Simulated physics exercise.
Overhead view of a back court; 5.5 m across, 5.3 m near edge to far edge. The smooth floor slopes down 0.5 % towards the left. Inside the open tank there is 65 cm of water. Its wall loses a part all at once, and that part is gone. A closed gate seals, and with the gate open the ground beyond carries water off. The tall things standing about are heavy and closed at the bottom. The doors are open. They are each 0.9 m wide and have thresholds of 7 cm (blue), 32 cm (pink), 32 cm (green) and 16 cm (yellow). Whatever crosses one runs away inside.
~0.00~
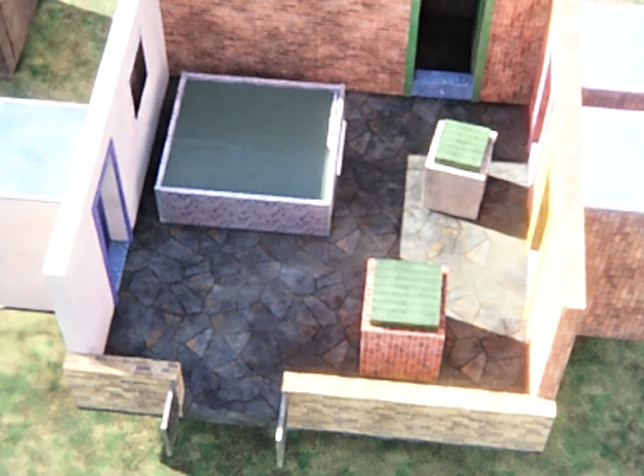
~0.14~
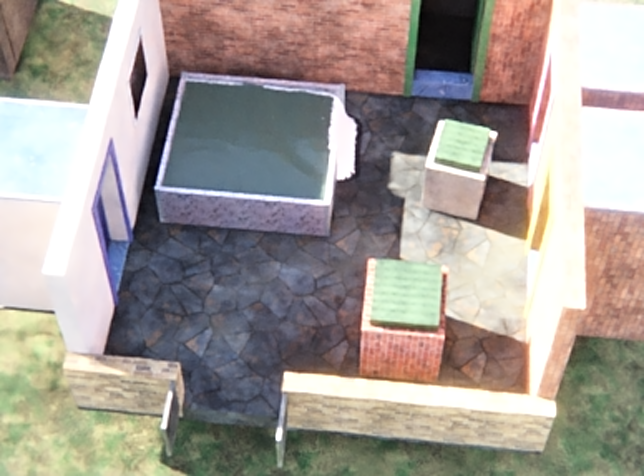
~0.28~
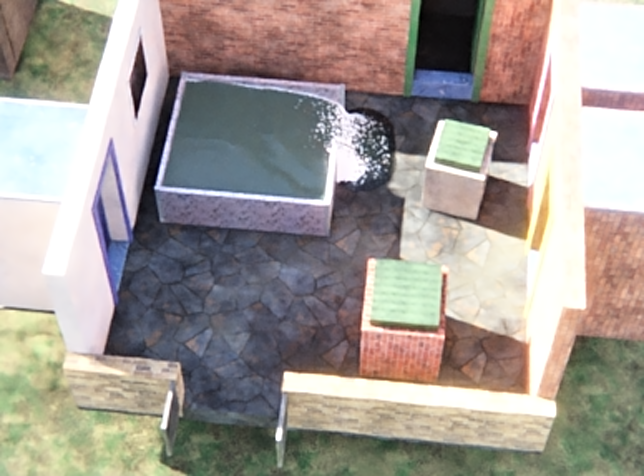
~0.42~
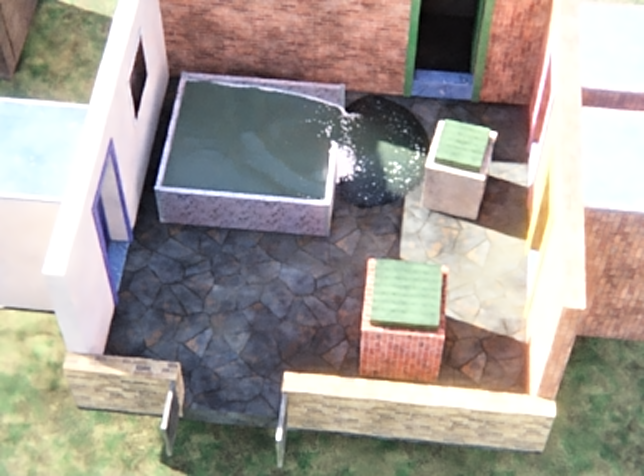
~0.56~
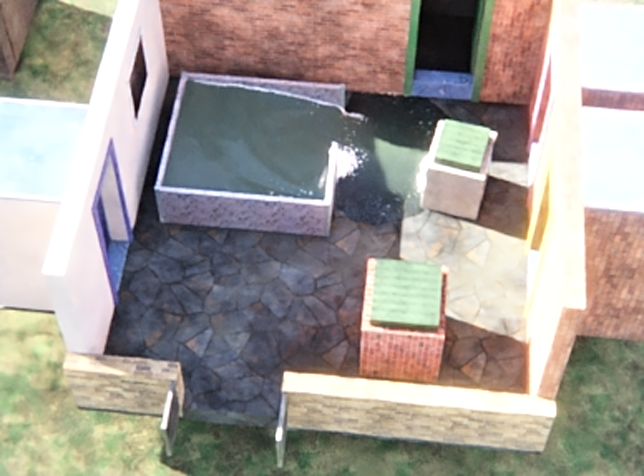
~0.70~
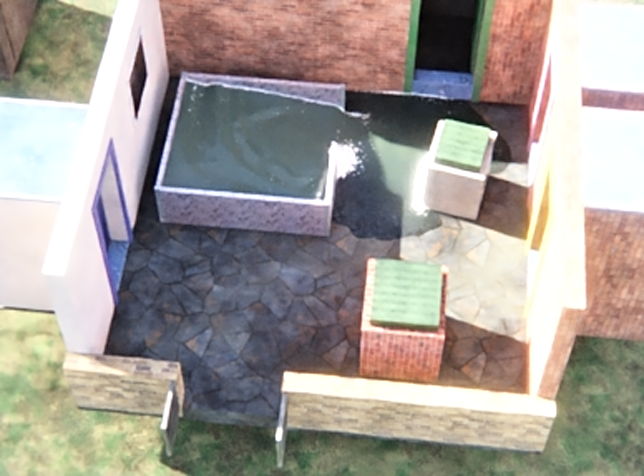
Water bursts from the right side of the open tank and spreads across the dark floor.
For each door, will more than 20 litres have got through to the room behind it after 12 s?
One by one: Blue door: Over, pink door: Not over, green door: Not over, yellow door: Not over.
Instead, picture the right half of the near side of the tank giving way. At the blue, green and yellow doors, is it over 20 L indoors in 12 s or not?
Then blue would come out on the low side, green on the low side and yellow on the low side.
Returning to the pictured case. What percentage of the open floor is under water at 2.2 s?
About 40 per cent.
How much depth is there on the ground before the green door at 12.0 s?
About 10.5 cm deep.
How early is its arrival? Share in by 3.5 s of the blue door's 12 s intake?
Fraction in by then: Around 0 per cent.
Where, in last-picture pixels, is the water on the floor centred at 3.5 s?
It lies at roughly (353, 186) in pixels.
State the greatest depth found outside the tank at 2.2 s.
Peak depth: Approx. 49 cm.
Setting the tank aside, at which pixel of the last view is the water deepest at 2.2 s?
Close to (524, 128).
After 1.4 s water covers 25 % of the floor and is deepest (54 cm) near (525, 110); blue door not reached, pink door 14 cm at the sill, 0 L in, green door 25 cm at the sill, 0 L in, yellow door not reached.
After 2.2 s water covers 40 % of the floor and is deepest (49 cm) near (524, 128); blue door not reached, pink door 27 cm at the sill, 0 L in, green door 22 cm at the sill, 0 L in, yellow door 3 cm at the sill, 0 L in.
After 3.5 s water covers 60 % of the floor and is deepest (36 cm) near (520, 422); blue door not reached, pink door 28 cm at the sill, 1 L in, green door 26 cm at the sill, 2 L in, yellow door 10 cm at the sill, 0 L in.
After 7.0 s water covers 95 % of the floor and is deepest (19 cm) near (505, 421); blue door 12 cm at the sill, 5 L in, pink door 14 cm at the sill, 1 L in, green door 17 cm at the sill, 2 L in, yellow door 10 cm at the sill, 0 L in.
After 12.0 s water covers 100 % of the floor and is deepest (14 cm) near (97, 382); blue door 13 cm at the sill, 83 L in, pink door 10 cm at the sill, 1 L in, green door 10 cm at the sill, 2 L in, yellow door 10 cm at the sill, 0 L in.
